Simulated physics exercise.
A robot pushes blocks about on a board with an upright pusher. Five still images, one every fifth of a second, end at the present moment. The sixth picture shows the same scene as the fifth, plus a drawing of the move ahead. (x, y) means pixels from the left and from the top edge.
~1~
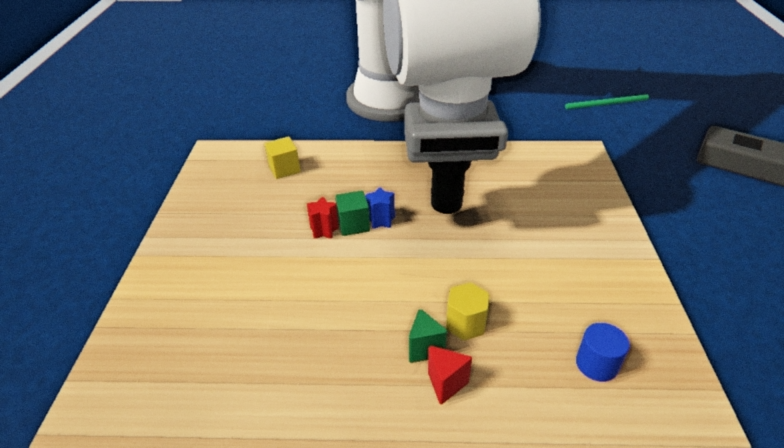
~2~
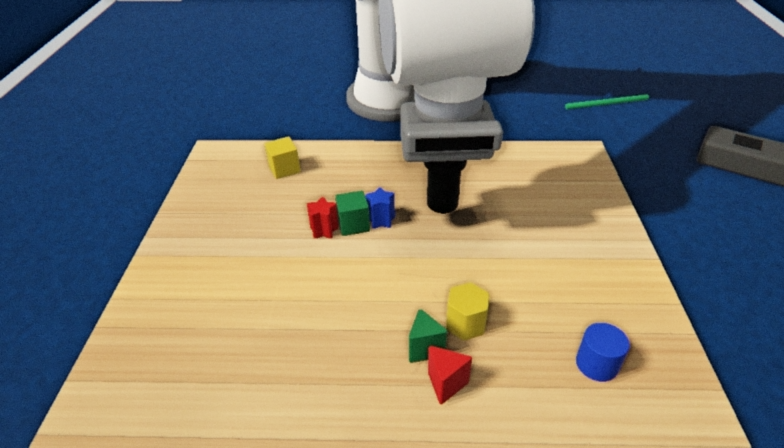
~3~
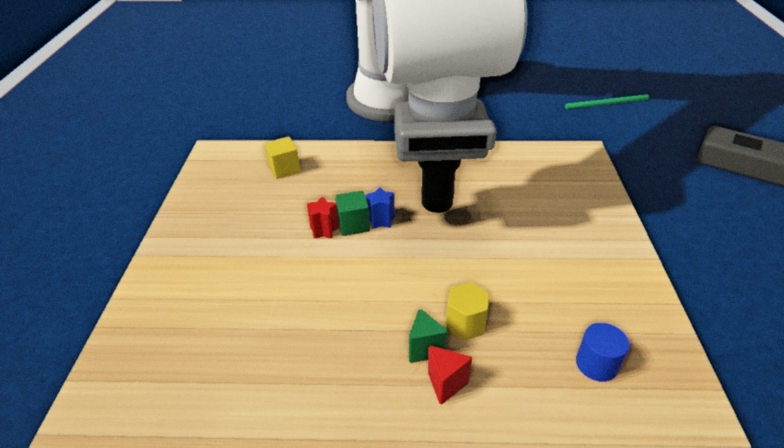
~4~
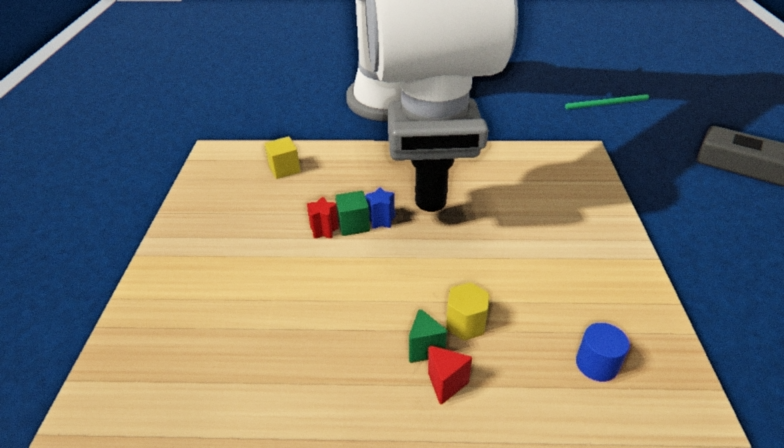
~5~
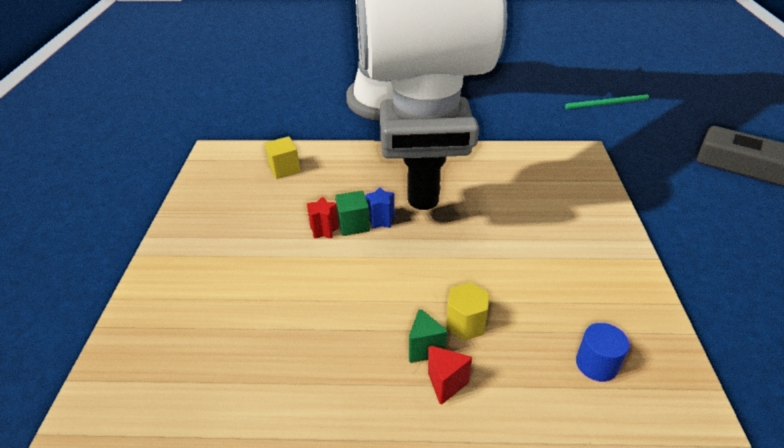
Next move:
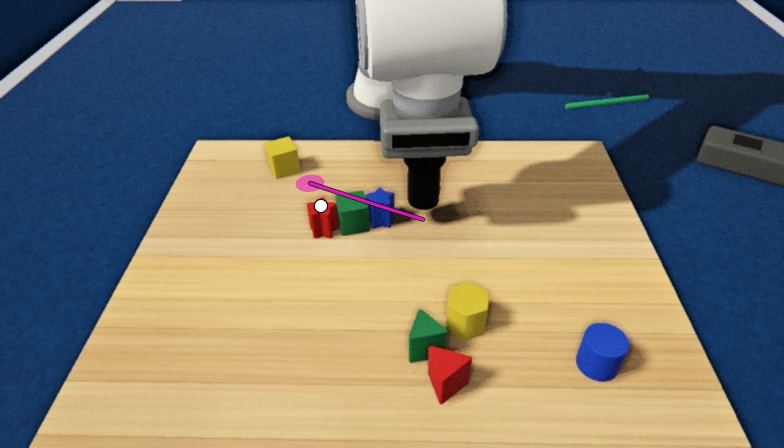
On a wooden board, a robot arm moved its upright black pusher slightly left toward the blue star beside the green and red blocks, touching nothing, while all the coloured pieces stayed still.
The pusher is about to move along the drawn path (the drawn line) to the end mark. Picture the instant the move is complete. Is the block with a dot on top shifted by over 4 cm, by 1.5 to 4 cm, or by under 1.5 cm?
Between 1.5 and 4 cm.
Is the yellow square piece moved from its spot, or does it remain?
It is left in place.
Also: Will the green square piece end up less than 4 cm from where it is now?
Yes, I think so.
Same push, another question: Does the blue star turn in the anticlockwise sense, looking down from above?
Yes, that is what happens.
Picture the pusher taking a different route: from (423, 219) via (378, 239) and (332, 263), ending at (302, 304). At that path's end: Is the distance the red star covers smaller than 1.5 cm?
No.
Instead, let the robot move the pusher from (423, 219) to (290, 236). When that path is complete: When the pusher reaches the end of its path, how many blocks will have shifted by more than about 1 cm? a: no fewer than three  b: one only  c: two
a
The line goes straight from (423, 219) to (310, 183); the dot is on the red star.
What follows on the original path. One third of the way, pusher at (381, 189); red star at (306, 211), turned 20° clockwise; green square piece at (335, 204), turned 35° anticlockwise; blue star at (355, 191), turned 30° anticlockwise.
Two thirds of the way, pusher at (342, 177); red star at (302, 214), turned 30° clockwise; green square piece at (330, 205), turned 60° anticlockwise; blue star at (332, 185), turned 85° anticlockwise.
At the end, pusher at (307, 166); yellow square piece unmoved; red star at (302, 214), turned 30° clockwise; green square piece at (330, 205), turned 60° anticlockwise; blue star at (331, 185), turned 90° anticlockwise.
